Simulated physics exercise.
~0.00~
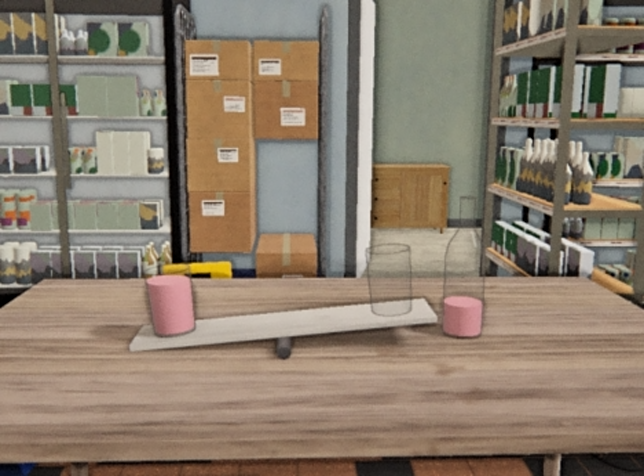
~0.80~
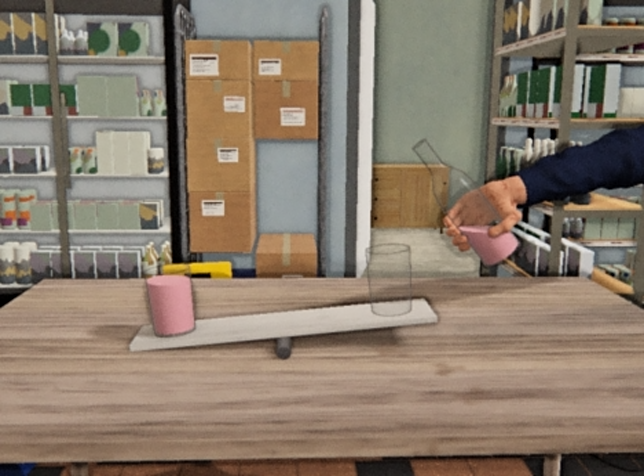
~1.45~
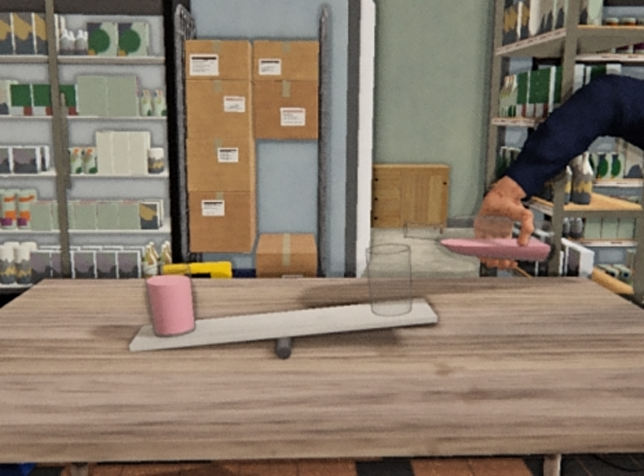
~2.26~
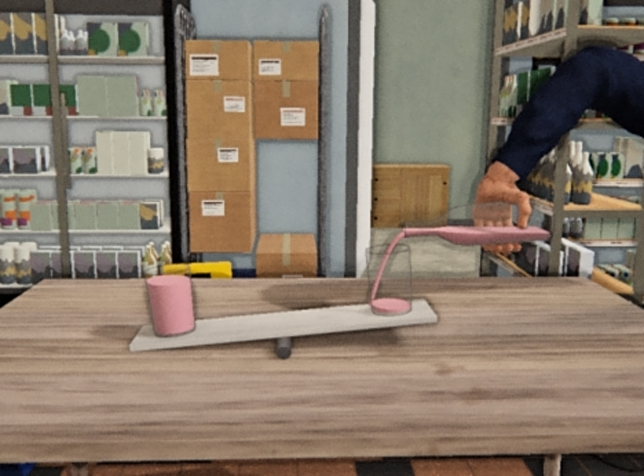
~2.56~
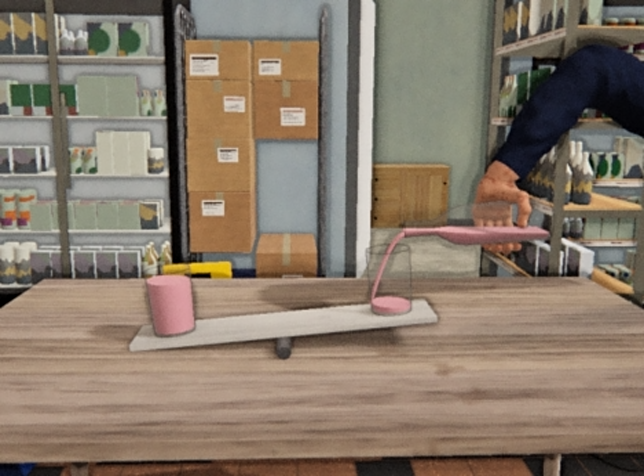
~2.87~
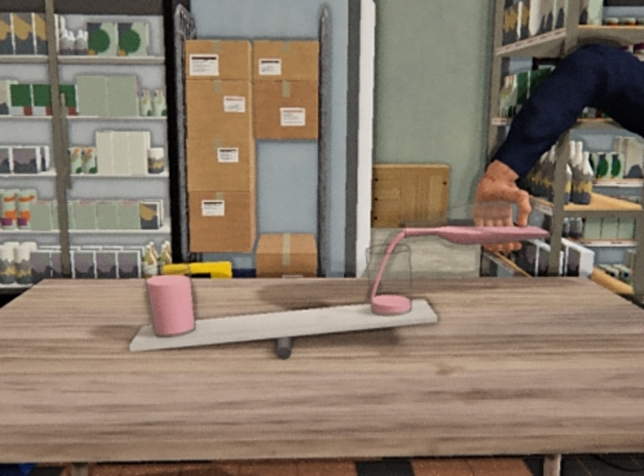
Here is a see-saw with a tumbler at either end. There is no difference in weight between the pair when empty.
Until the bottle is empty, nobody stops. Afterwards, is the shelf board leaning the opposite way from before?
No, still the same.
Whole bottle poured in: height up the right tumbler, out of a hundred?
Fill level: About 50 percent.
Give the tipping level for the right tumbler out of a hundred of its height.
80 %, as I reckon it.
By 4.9 s, the right tumbler is about a quarter full; the shelf board leans as before.
By 6.5 s, the right tumbler is about half full; the shelf board leans as before.
By 8.4 s, the right tumbler is about half full; the shelf board leans as before.
